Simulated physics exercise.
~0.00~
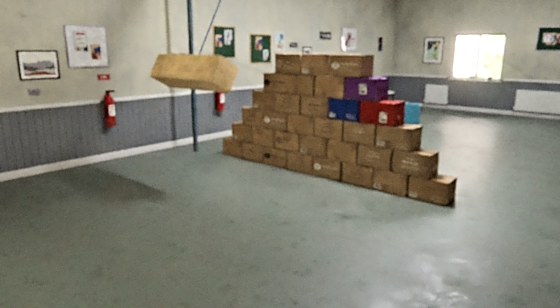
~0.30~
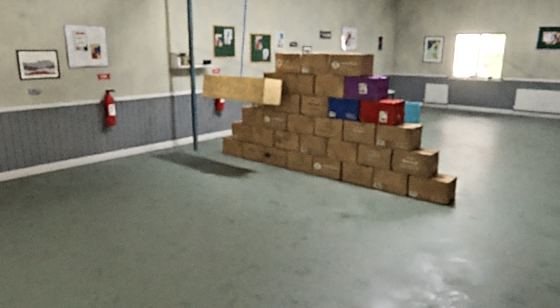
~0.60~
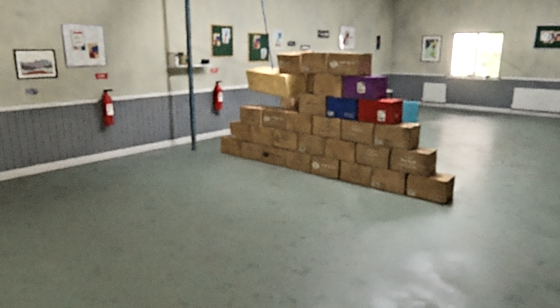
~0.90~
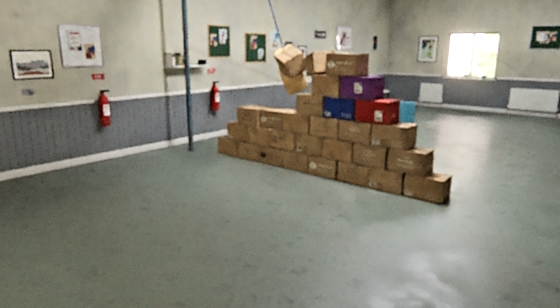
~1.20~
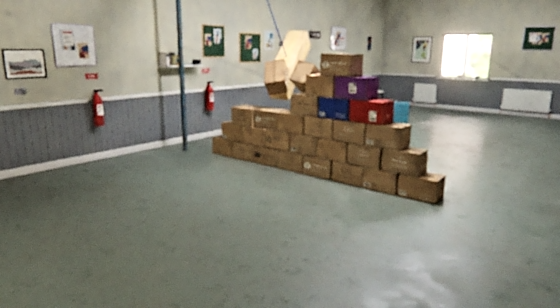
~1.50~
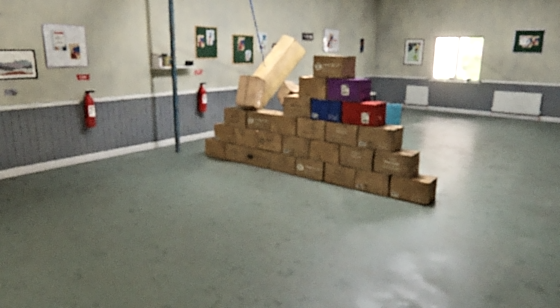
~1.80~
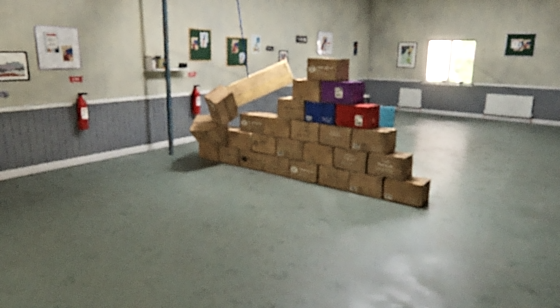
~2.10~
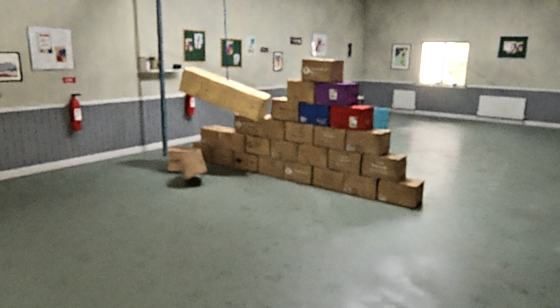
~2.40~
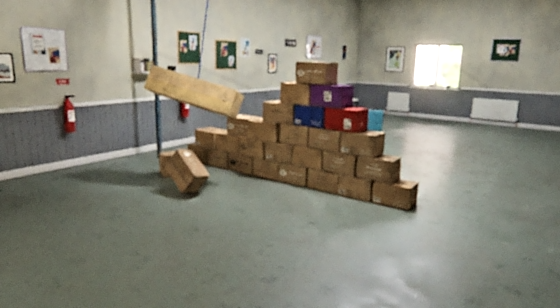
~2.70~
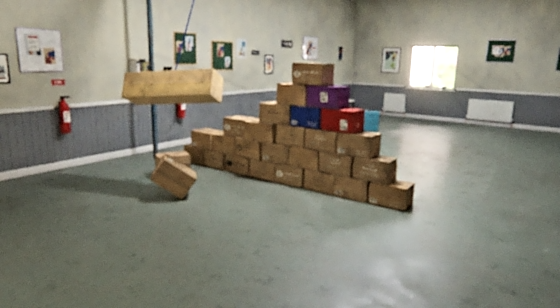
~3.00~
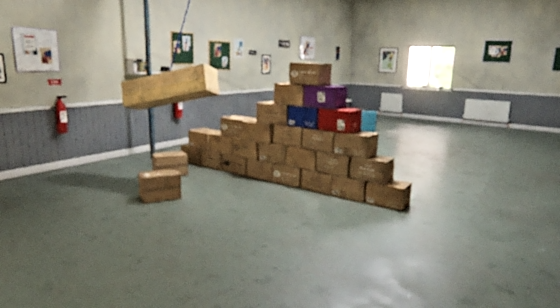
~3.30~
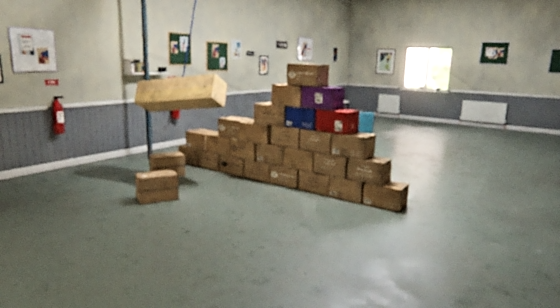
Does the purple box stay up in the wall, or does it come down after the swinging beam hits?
The purple box stays up. It is still in its place in the wall at the end, after the beam has knocked down some boxes on the left.
A hanging wooden beam swung right into the upper left side of a stepped wall of cardboard boxes, twisted, and swung back left, knocking a few boxes to the floor while the purple, red and blue ones stayed in place.
